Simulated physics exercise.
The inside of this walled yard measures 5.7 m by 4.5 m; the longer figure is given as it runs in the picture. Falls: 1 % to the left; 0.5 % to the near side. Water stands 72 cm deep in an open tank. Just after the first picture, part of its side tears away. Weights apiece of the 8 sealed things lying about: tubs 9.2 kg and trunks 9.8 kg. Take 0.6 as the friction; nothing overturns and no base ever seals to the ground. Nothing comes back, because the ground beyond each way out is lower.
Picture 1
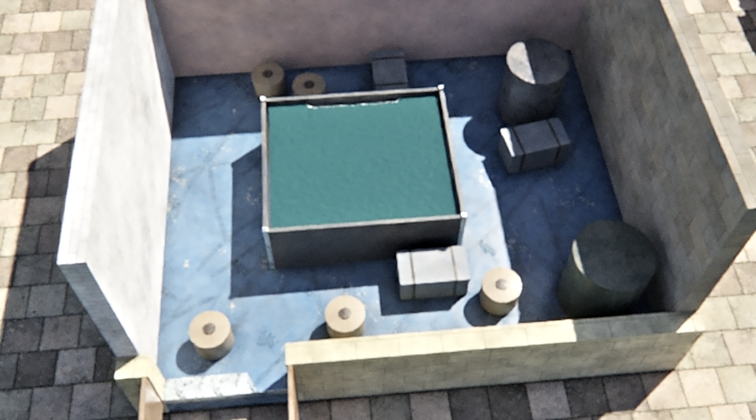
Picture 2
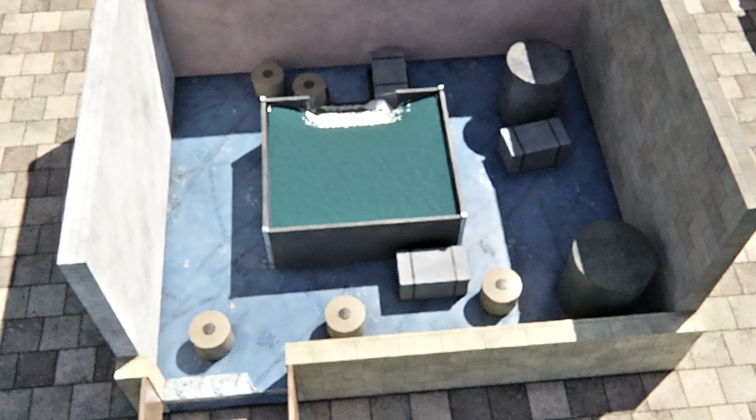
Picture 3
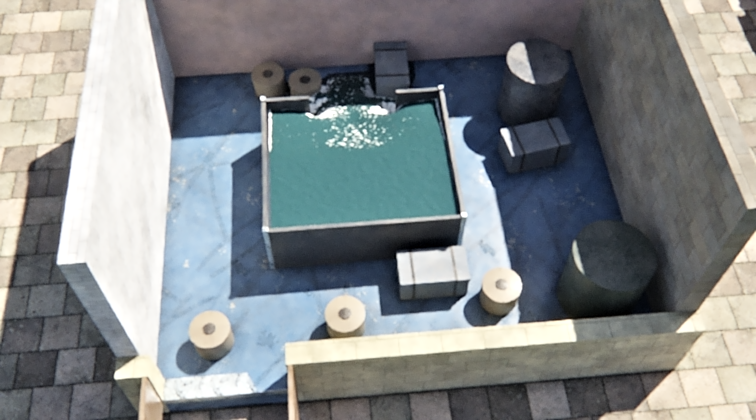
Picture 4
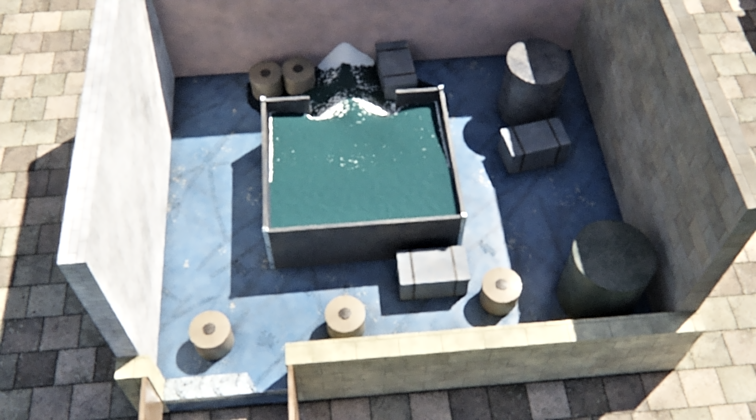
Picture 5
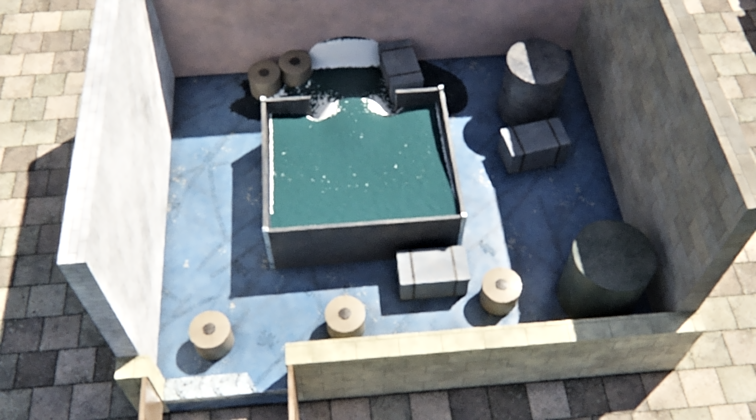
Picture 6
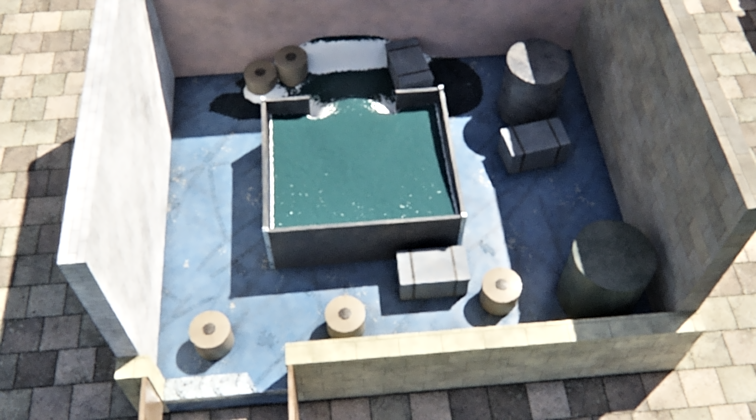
A walled yard with a blue marbled floor, ringed by pale paving, is seen from high above by a camera that stays still. An open square tank of green water stands left of centre, with tan tubs behind and in front, grey trunks around it and two dark round containers at right. The tank's back side opens, water pours out foaming against the rear wall and spreads sideways, and the nearby tubs and trunk shift slightly.
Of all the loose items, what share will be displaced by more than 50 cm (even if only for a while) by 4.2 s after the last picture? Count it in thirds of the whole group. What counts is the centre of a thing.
Share: High band, two thirds and up.
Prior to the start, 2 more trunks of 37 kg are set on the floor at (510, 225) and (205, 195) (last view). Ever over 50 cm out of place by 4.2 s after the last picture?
Taking them in turn, the first is below the mark and the second above the mark.
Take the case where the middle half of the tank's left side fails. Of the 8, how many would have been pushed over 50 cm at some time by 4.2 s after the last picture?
That gives 5 of them.
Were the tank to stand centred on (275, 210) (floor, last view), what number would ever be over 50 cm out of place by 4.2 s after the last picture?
The count would be 4.
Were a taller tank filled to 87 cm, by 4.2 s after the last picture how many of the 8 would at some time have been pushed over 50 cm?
With that change, 6 of them.
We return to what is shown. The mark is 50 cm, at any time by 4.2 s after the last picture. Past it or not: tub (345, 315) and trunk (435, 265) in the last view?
Result, in order: Below the line; below the line.
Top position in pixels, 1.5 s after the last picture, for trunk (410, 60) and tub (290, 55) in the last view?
They should sit about (489, 118) and (227, 179) in the last view.
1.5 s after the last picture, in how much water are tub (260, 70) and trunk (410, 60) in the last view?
Roughly 11 and 4 cm.
Then, 0.4 s after the last picture 3 of 8 are over 50 cm from their spots; 1 afloat.
Then, 1.5 s after the last picture 3 of 8 are over 50 cm from their spots; 1 afloat.
Then, 2.8 s after the last picture 5 of 8 are over 50 cm from their spots; 2 afloat.
Then, 4.2 s after the last picture 6 of 8 are over 50 cm from their spots, and 6 have been at some point; 3 afloat.
